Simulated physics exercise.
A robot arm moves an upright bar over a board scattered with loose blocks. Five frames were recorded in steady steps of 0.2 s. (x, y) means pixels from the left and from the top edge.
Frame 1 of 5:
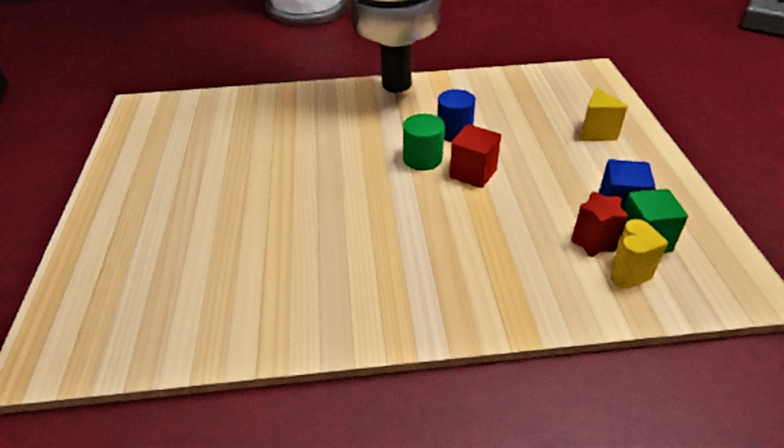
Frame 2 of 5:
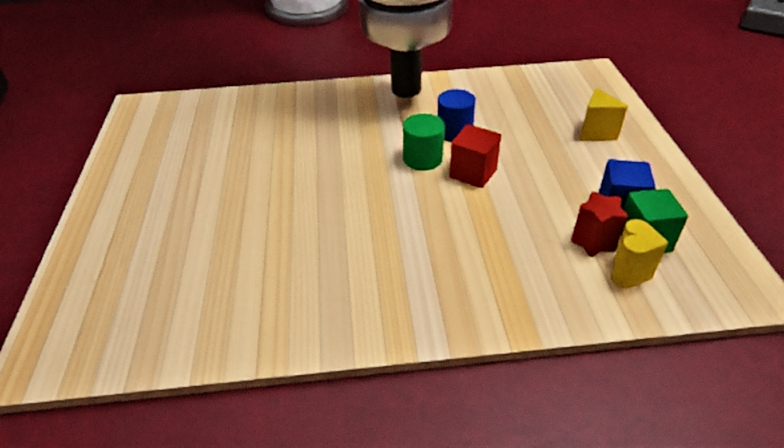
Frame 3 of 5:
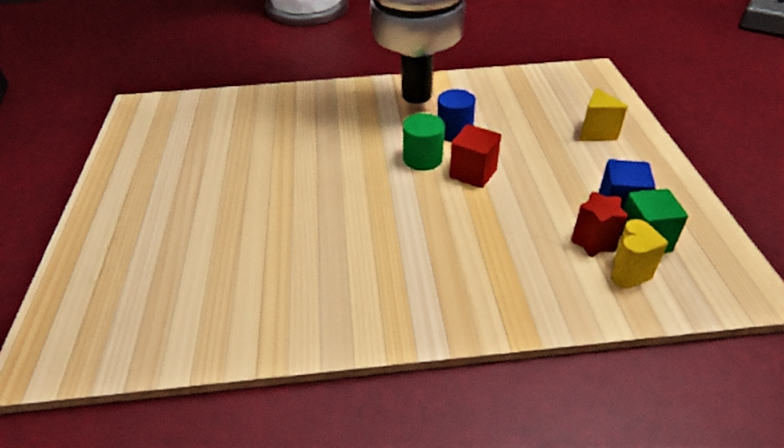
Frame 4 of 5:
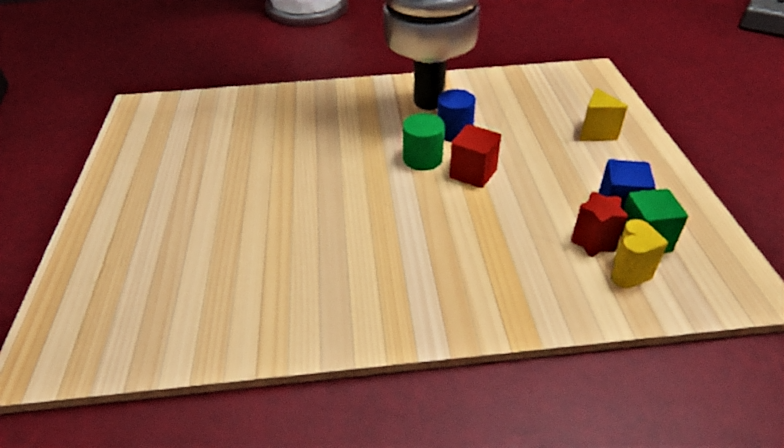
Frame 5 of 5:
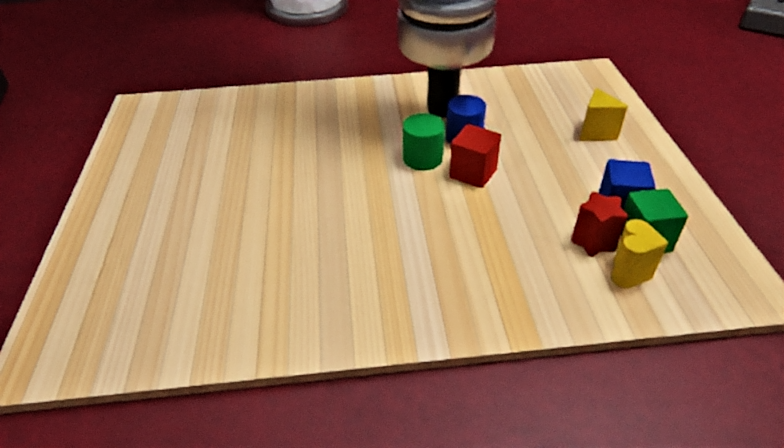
A dark upright bar on a robot arm slides a short way right and toward the viewer along the far edge of a pale striped wooden board, seen from above at a fixed angle. Near it sit a blue cylinder, a green cylinder and a red cube, with yellow, blue, green and red blocks at right. The bar nears the blue cylinder, then nudges it slightly right, while the other blocks stay still.
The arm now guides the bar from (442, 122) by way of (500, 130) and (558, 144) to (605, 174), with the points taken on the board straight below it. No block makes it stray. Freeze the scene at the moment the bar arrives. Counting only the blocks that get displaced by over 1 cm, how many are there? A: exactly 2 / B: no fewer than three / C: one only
C: One only.
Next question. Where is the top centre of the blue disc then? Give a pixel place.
The middle of the upper face of the blue disc will lie at about (493, 115) in the picture.
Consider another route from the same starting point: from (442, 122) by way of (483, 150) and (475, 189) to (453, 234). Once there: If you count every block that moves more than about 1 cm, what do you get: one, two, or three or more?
Two blocks.
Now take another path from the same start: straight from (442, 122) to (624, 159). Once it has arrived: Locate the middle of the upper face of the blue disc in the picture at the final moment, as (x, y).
Just about (502, 121).
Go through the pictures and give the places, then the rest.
The first frame shows tip of the bar (397, 86), middles of tops, blue disc (457, 98), yellow triangular block (604, 100).
The second frame shows bar (406, 91), nothing pushed.
The third frame shows bar (417, 97), nothing pushed.
The fourth frame shows bar (429, 103), nothing pushed.
The fifth frame shows bar (443, 110), blue disc (467, 104), yellow triangular block (604, 100).
What follows on the original path. One third of the way, bar (502, 117); blue disc (493, 115).
Two thirds of the way, bar (561, 131); blue disc (493, 115).
At the end, bar (609, 161); blue disc (493, 115); yellow triangular block unmoved.
